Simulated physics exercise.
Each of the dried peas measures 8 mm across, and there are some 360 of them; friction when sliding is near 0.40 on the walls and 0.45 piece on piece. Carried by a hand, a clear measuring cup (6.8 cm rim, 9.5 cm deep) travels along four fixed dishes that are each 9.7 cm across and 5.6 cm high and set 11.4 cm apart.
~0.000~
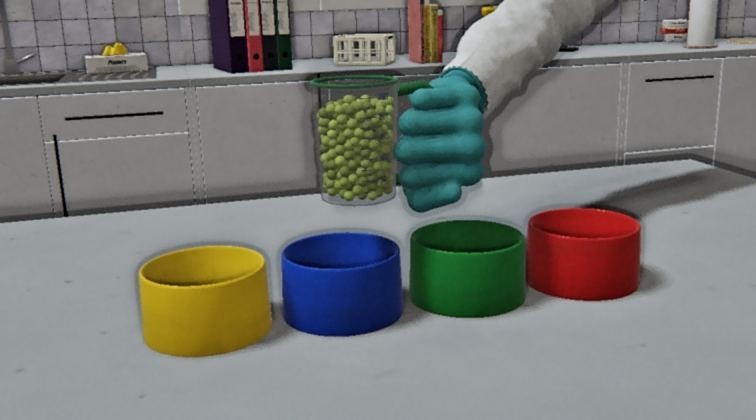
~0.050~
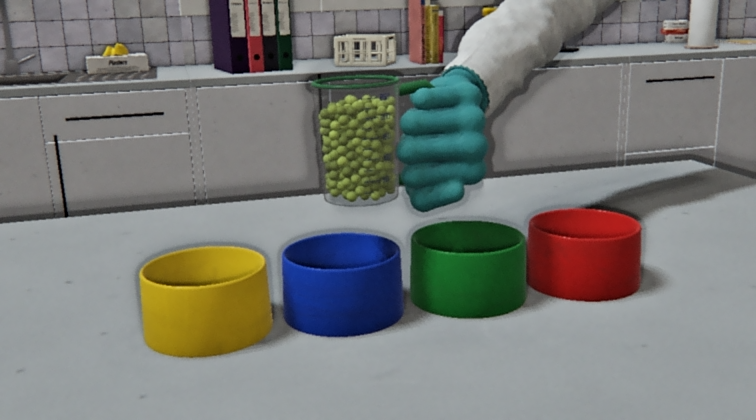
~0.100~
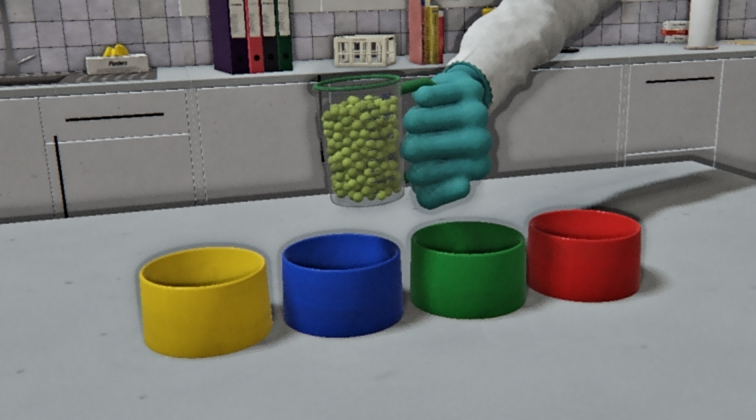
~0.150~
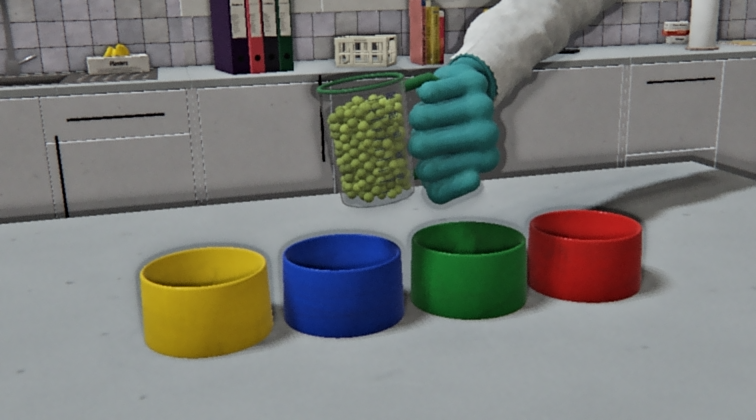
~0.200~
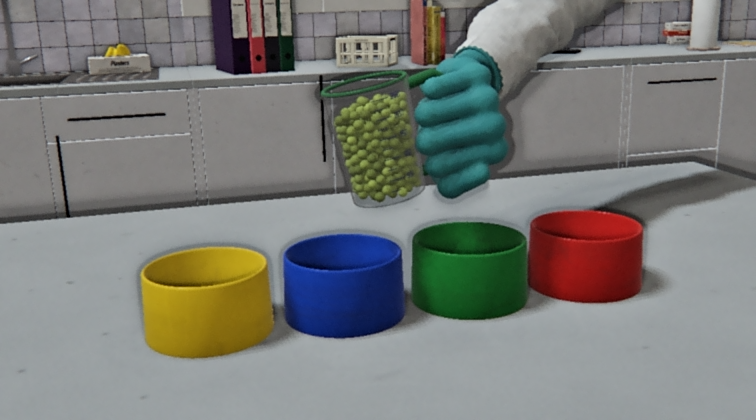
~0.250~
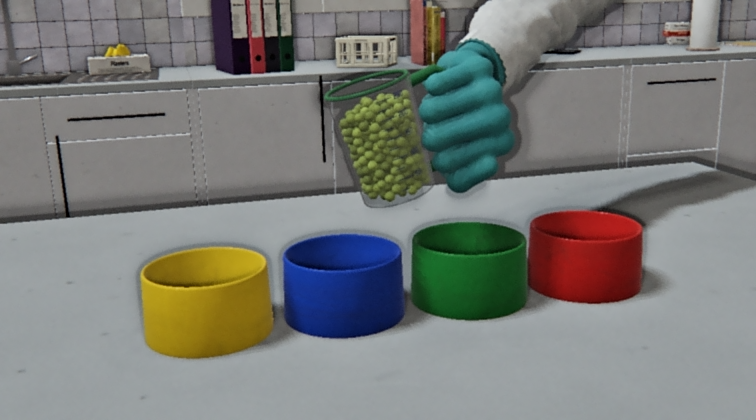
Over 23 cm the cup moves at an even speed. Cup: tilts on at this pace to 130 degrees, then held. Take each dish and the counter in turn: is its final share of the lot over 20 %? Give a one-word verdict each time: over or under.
Verdicts: Red under, blue under, green over, yellow under, counter under.
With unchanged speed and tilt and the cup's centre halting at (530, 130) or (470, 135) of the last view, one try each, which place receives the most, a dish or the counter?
Largest portions, in order: Green and counter.
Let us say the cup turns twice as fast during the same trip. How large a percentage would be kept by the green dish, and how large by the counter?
Shares: Green at 30; counter at 40.
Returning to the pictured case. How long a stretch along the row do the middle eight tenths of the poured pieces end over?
About 6 cm.
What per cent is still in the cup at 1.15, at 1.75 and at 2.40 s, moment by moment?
Going in order, it reads 95, then 0, and finally 0 per cent.
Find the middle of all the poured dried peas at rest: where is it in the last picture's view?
Somewhere around (472, 273) in the final frame.
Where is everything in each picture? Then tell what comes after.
Cup at (357, 140), tilt 0 degrees, lip at (313, 84), moved 0.0 cm; middle of the pieces at (356, 153); yellow dish at (203, 266); blue dish at (341, 251); green dish at (467, 237); red dish at (584, 224), in the first frame.
Cup at (358, 140), tilt 1 degrees, lip at (314, 85), moved 0.1 cm; middle of the pieces at (358, 154), in the second frame.
Cup at (362, 141), tilt 3 degrees, lip at (316, 88), moved 0.5 cm; middle of the pieces at (363, 154), in the third frame.
Cup at (369, 140), tilt 7 degrees, lip at (319, 91), moved 1.0 cm; middle of the pieces at (371, 154), in the fourth frame.
Cup at (377, 140), tilt 12 degrees, lip at (324, 95), moved 1.5 cm; middle of the pieces at (379, 153), in the fifth frame.
Cup at (383, 140), tilt 16 degrees, lip at (327, 99), moved 2.1 cm; middle of the pieces at (386, 153); yellow dish at (205, 267); blue dish at (342, 252); green dish at (469, 239); red dish at (585, 226). The cup turns about 85 degrees a second and travels 11 cm a second, in the sixth frame.
After 1.15 s, tilt 90 degrees; cup holds 95 %.
After 1.75 s, tilt 130 degrees; cup holds 0 %, green 90 %.
After 2.40 s, tilt 130 degrees; cup holds 0 %, green 95 %.
By 2.7 s all is still; red 0 %, blue 0 %, green 95 %, yellow 0 %, counter 5 %.
